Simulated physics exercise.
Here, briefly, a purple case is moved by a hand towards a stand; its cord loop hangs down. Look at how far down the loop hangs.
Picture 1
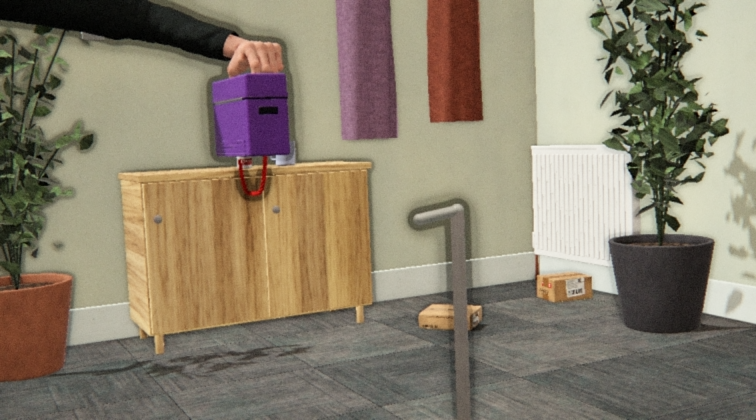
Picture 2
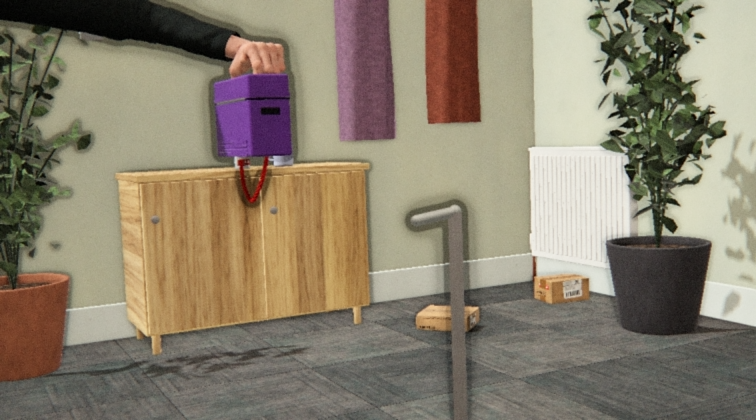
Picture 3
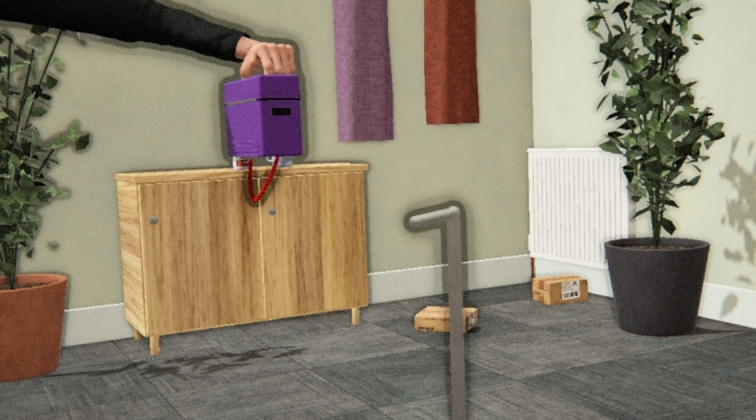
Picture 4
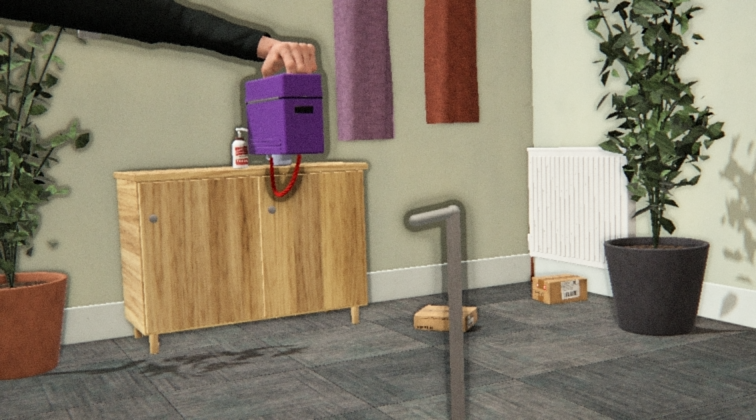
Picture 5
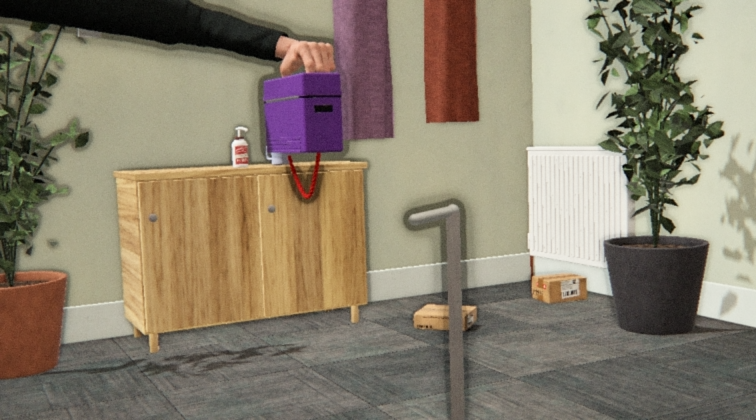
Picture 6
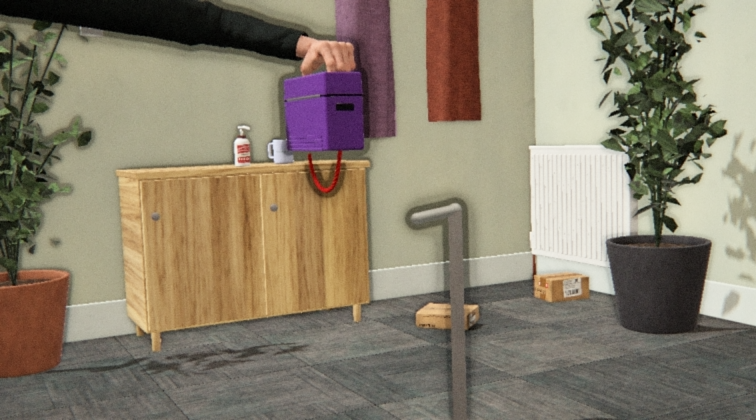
A purple case with a dangling red loop is carried rightward by a hand above a cabinet.
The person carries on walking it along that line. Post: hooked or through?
Going by the video, it will go straight past the post.
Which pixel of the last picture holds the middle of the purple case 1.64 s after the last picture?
Its middle lies at about (539, 109) in the last view.
Then, 0.86 s later than the last view, case over the post near (444, 111).
Then, 1.64 s later than the last view, case past the post near (539, 109).
Finally, case past the post near (568, 108). The purple case passes clear.
